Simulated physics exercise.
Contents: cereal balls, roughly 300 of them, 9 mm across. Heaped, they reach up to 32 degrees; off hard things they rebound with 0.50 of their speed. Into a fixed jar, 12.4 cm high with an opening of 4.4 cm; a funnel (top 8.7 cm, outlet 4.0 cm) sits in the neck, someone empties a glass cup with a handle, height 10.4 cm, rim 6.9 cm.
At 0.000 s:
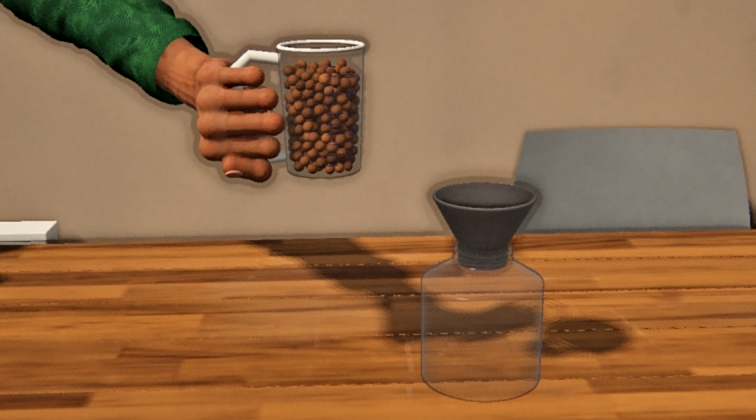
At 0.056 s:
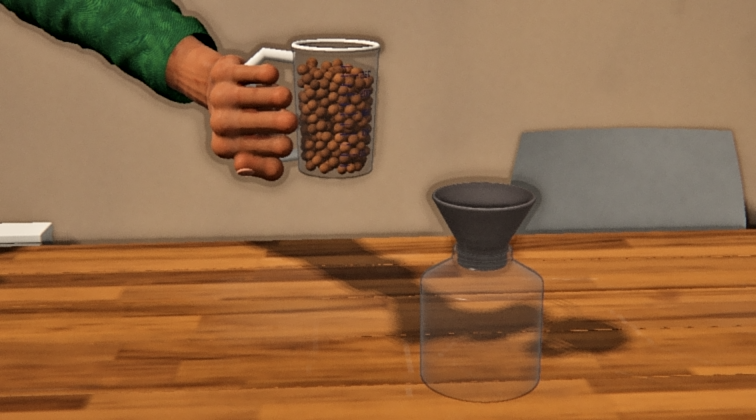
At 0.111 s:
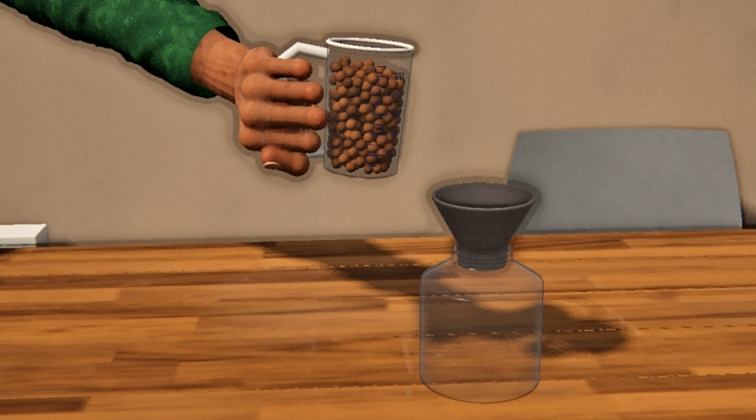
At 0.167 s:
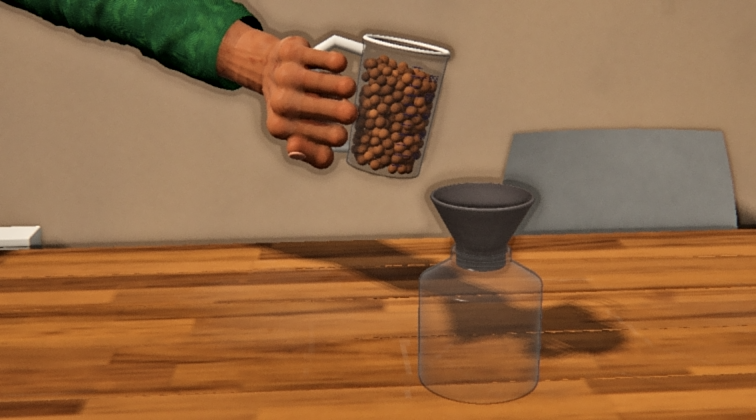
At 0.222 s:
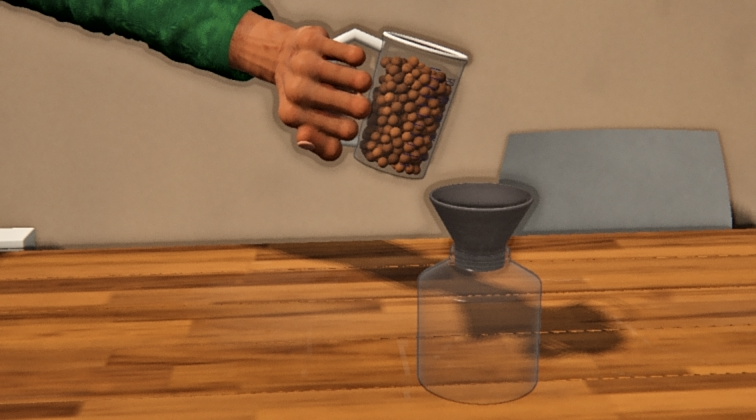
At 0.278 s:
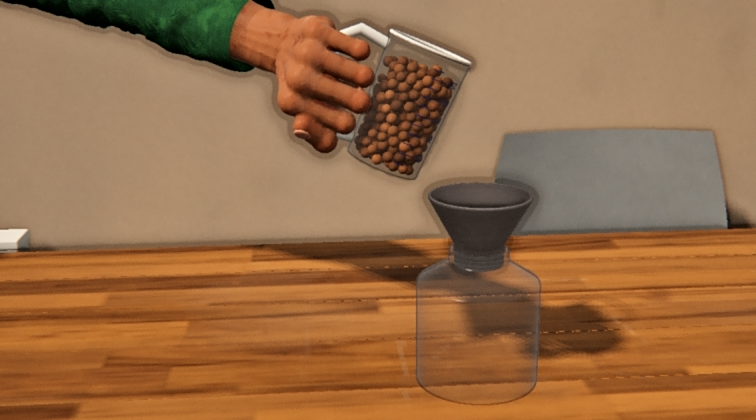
A hand in a green sleeve holds a clear, white-handled cup filled with small brown balls, at upper left above a striped wooden table seen from slightly above. On the table, right of centre, a dark funnel sits in the neck of an empty transparent jar, with a grey chair back behind it against a beige wall. The hand carries the cup a short way right and gradually tilts it rightward toward the funnel, the balls staying inside, while the view barely shifts.
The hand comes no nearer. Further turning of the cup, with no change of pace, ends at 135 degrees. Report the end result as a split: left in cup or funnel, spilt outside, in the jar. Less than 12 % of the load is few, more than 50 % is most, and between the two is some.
Still above = hardly any; spilt = hardly any; jar = the bulk.
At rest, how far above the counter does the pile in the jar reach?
I'd estimate around 4.0 centimetres.
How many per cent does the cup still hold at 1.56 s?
Roughly 0 in a hundred.
After 0.79 s, tilt 77 degrees; the cup holds 100 %, the jar 0 %.
After 1.12 s, tilt 111 degrees; the cup holds 85 %, the jar 5 %.
After 1.56 s, tilt 135 degrees; the cup holds 0 %, the jar 65 %.
By 2.5 s all is still; still above 0 %, spilt 0 %, jar 100 %.
